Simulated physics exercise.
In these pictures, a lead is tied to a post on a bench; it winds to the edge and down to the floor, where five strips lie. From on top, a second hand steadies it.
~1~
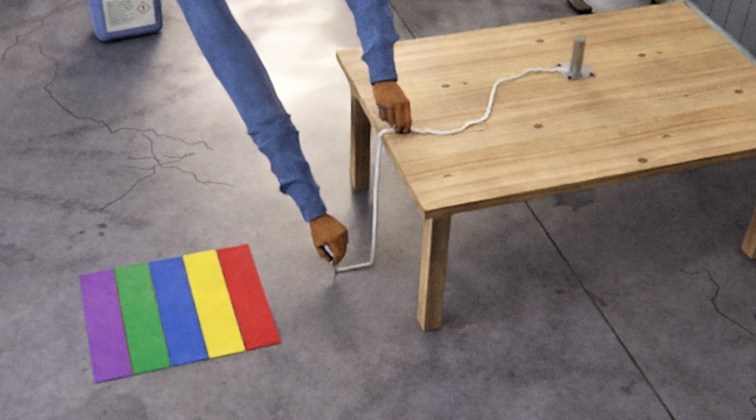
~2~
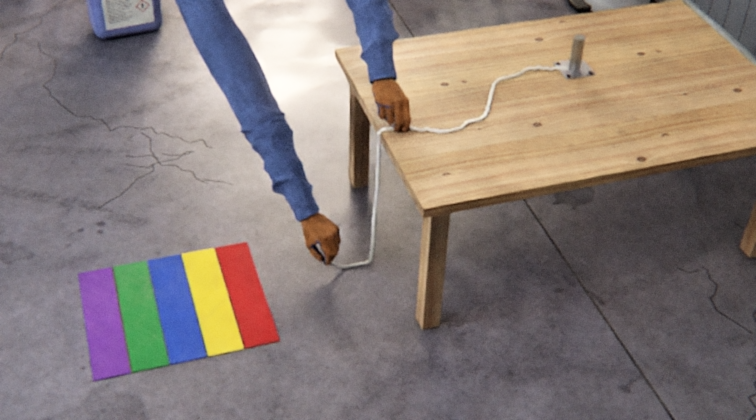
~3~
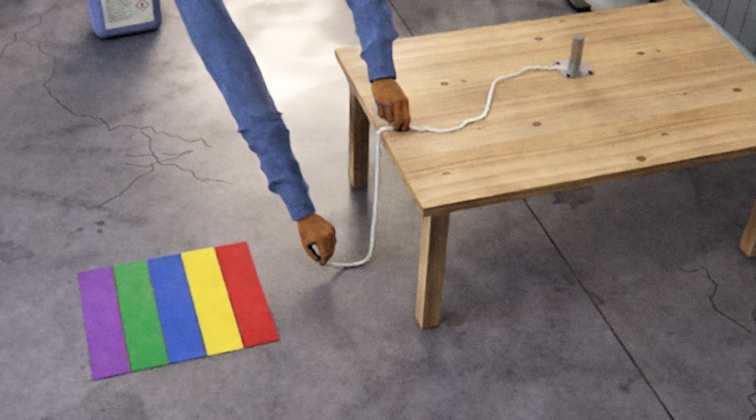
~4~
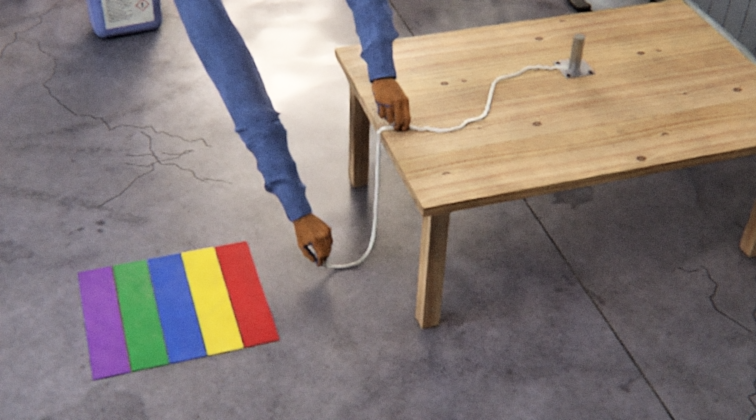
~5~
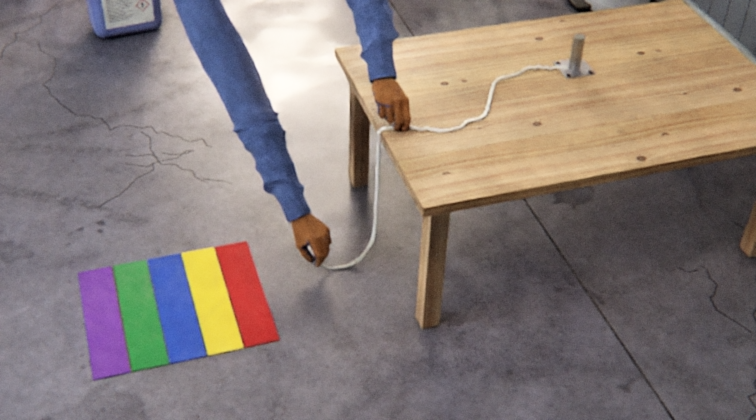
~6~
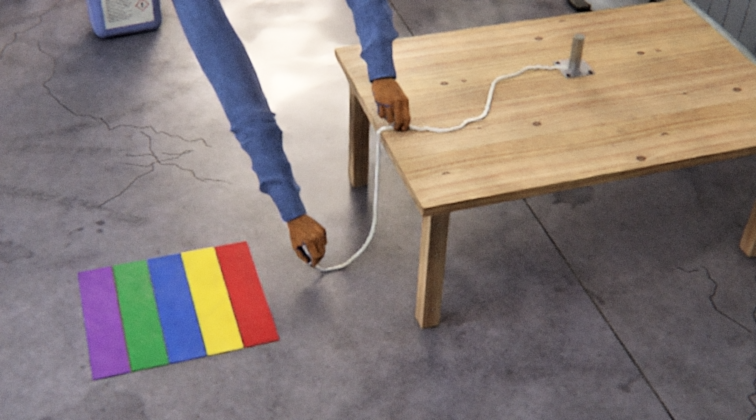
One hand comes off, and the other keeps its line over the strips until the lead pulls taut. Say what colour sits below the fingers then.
It is blue.
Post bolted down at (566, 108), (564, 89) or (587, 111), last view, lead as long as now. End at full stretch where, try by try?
First (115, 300), then (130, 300), and last (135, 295).
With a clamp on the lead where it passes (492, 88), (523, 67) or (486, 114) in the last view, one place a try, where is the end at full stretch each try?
The pixel places are (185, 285), (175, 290) and (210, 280), one per try.
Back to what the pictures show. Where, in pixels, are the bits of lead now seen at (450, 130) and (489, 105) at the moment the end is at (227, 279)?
You'll find one close to (402, 121) and the other close to (458, 103).
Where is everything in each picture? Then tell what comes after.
End (332, 262); red (258, 327); yellow (222, 335); blue (185, 342); green (148, 350); purple (110, 358), in the first frame.
End (324, 261); lead through (535, 69) (492, 93) (463, 127) (389, 129) (377, 192) (372, 249), in the second frame.
End (320, 261), in the third frame.
End (317, 262); lead through (535, 69) (492, 93) (463, 126) (389, 128) (377, 191) (370, 248), in the fourth frame.
End (315, 262), in the fifth frame.
End (311, 263); lead through (535, 68) (491, 93) (462, 126) (388, 128) (377, 191) (364, 248), in the sixth frame.
A little later, end near (227, 279); over red.
Next, end near (191, 286); over yellow.
When it is tight, end near (170, 291); over blue. It gets as far as the blue strip.
